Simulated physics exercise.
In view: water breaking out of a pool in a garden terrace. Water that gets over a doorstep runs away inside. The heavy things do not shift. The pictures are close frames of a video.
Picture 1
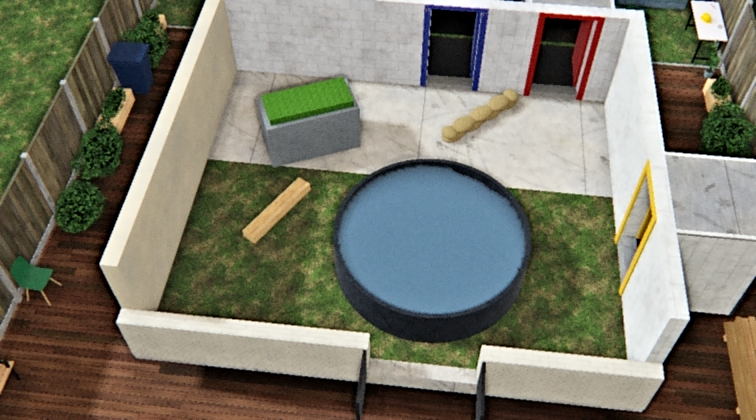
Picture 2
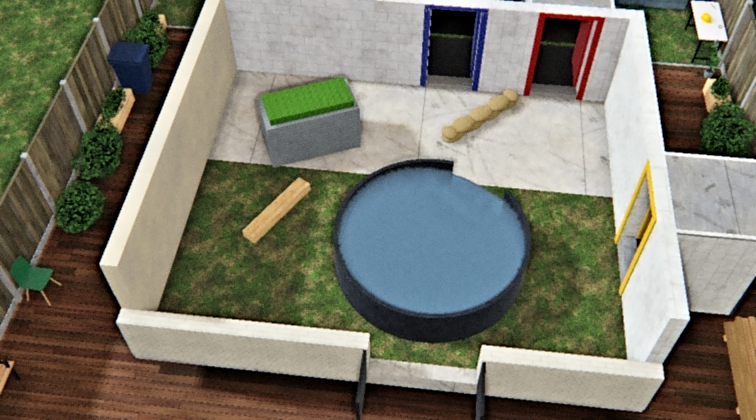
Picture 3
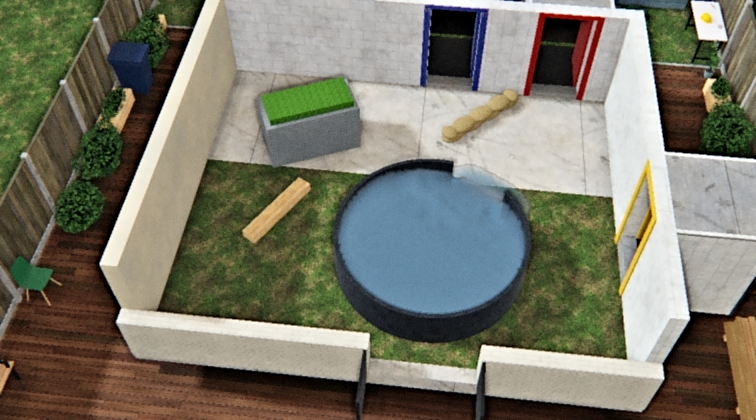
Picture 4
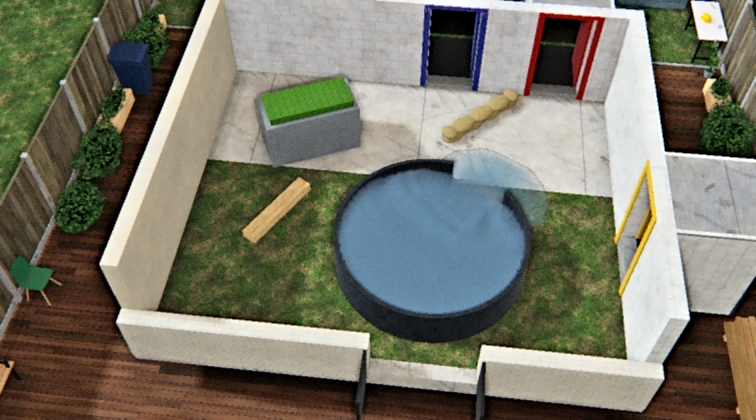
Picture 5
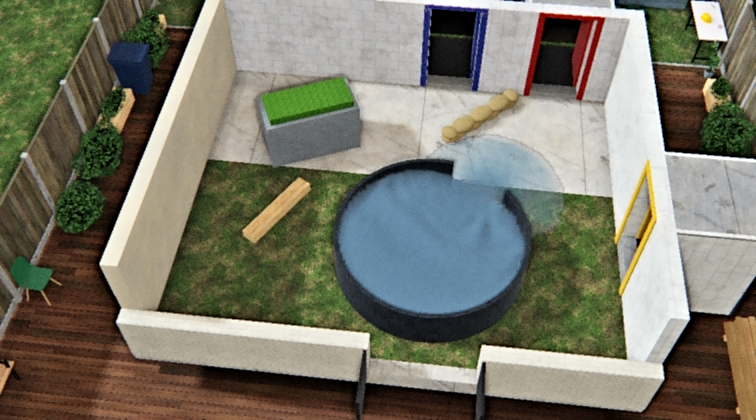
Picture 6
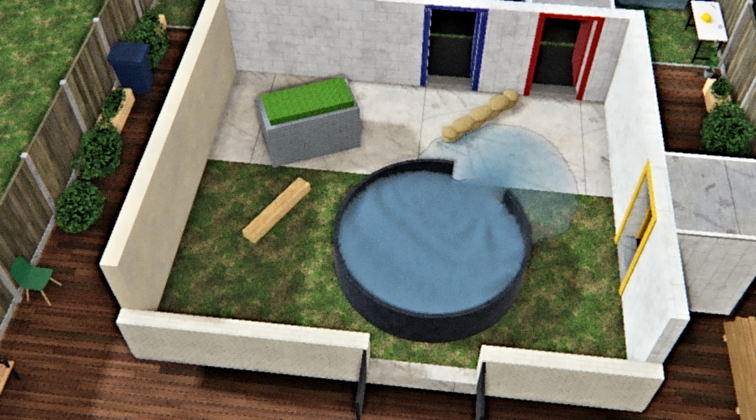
In a walled garden terrace, a round dark-rimmed pool sits full, then opens at its far side, water fanning out toward the right.
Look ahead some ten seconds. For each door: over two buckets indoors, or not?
In the end: The yellow door stays under that; the red door takes more than that; the blue door stays under that.
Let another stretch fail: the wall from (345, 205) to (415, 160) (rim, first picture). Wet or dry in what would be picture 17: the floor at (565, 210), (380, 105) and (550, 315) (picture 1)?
In turn: Free of water, wet, dry.
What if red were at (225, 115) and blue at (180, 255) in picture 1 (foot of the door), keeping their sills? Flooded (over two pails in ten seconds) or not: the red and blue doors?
In short: Red lets less in; blue takes less.
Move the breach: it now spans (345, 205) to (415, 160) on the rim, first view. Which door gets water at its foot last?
The door marked yellow.
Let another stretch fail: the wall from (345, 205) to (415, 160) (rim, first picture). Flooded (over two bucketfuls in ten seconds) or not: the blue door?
My reading: The blue door goes over.
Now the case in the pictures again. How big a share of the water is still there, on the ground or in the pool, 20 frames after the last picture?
I make it 92 per cent.
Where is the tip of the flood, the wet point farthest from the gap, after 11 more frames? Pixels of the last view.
Near (603, 103).
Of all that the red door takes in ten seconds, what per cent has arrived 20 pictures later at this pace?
Roughly 45 per cent.
A moment on, water covers 25 % of the floor; the yellow door not reached, the red door under two buckets in, the blue door not reached.
Next, water covers 30 % of the floor; the yellow door not reached, the red door far over two buckets in, the blue door not reached.
Then, water covers 35 % of the floor; the yellow door wet at the sill, nothing in, the red door far over two buckets in, the blue door wet at the sill, nothing in.
Later, water covers 55 % of the floor; the yellow door wet at the sill, nothing in, the red door far over two buckets in, the blue door wet at the sill, nothing in.
In the end, water covers 75 % of the floor; the yellow door wet at the sill, nothing in, the red door far over two buckets in, the blue door wet at the sill, nothing in.
